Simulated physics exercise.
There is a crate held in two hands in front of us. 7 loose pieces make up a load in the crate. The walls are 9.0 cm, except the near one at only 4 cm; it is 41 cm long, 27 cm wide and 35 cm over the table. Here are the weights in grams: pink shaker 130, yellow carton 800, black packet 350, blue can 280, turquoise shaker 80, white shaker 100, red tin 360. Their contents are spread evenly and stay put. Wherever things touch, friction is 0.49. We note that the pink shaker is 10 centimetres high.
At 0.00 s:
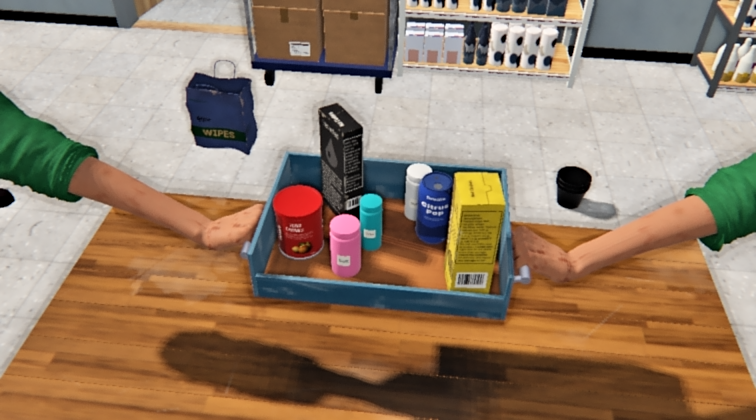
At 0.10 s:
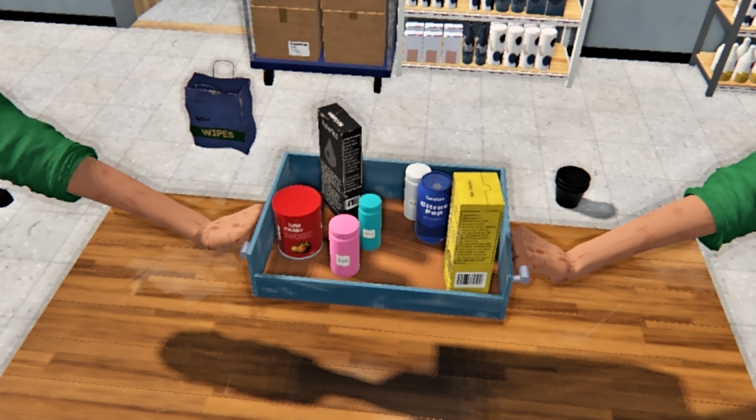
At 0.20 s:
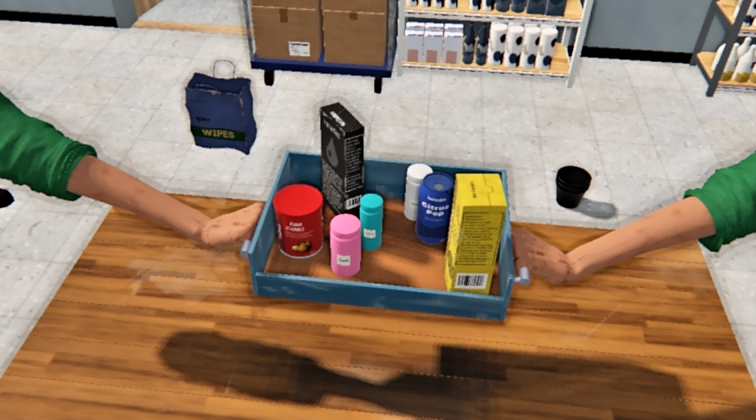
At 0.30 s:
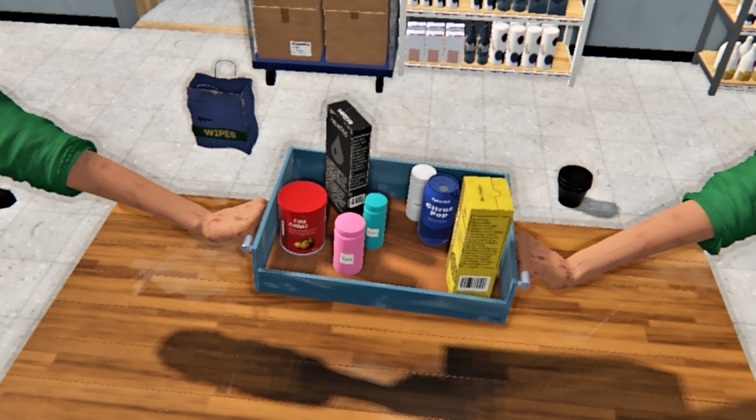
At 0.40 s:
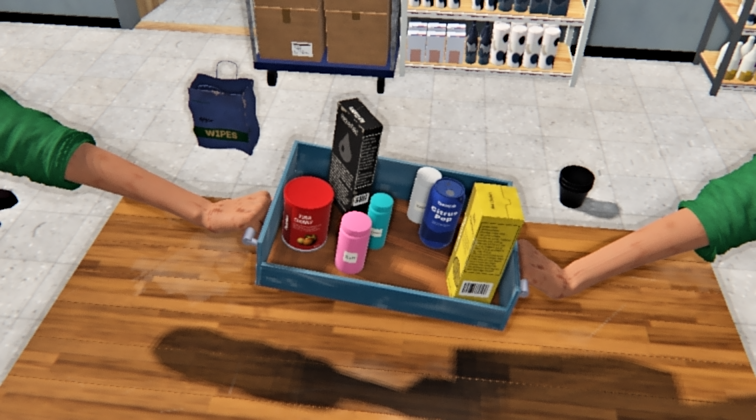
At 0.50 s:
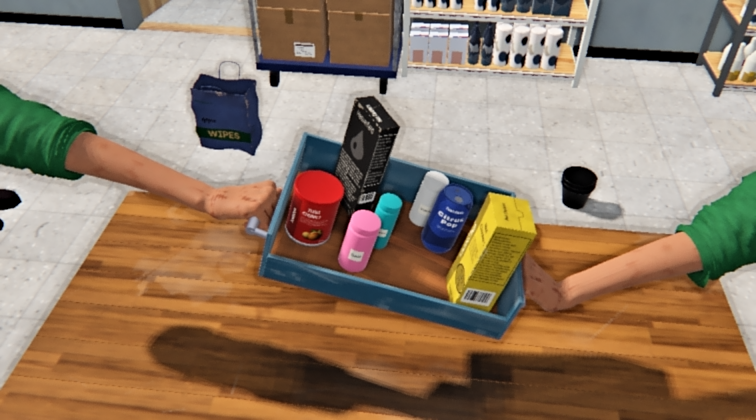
We see two hands holding a blue crate of seven containers, including a red tin and a yellow carton, above a wooden surface; it stays level at first, then the hands tilt it moderately, right side down.
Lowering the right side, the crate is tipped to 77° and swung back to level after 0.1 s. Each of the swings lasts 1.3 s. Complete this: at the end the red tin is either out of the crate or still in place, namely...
Out of the crate.
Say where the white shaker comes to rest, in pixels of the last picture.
Its middle comes to rest around (475, 204).
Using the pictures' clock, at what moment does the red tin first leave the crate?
About 1.4 seconds.
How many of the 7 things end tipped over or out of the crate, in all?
The tally is 6.
After 1.00 s, crate at 62°, right side down; yellow carton now out of the crate; red tin moved 15 cm near (419, 243); black packet 70° off its base.
After 1.60 s, crate at 76°, right side down; pink shaker, black packet and red tin now out of the crate; turquoise shaker on its side; white shaker 68° off its base.
After 2.30 s, crate at 23°, right side down; turquoise shaker on its side; white shaker 68° off its base; blue can 12° off its base.
In the end (4.0 s), out of the crate, pink shaker, yellow carton, black packet and red tin; toppled in the crate, turquoise shaker and white shaker; not toppled but over 5 cm from the start, blue can.
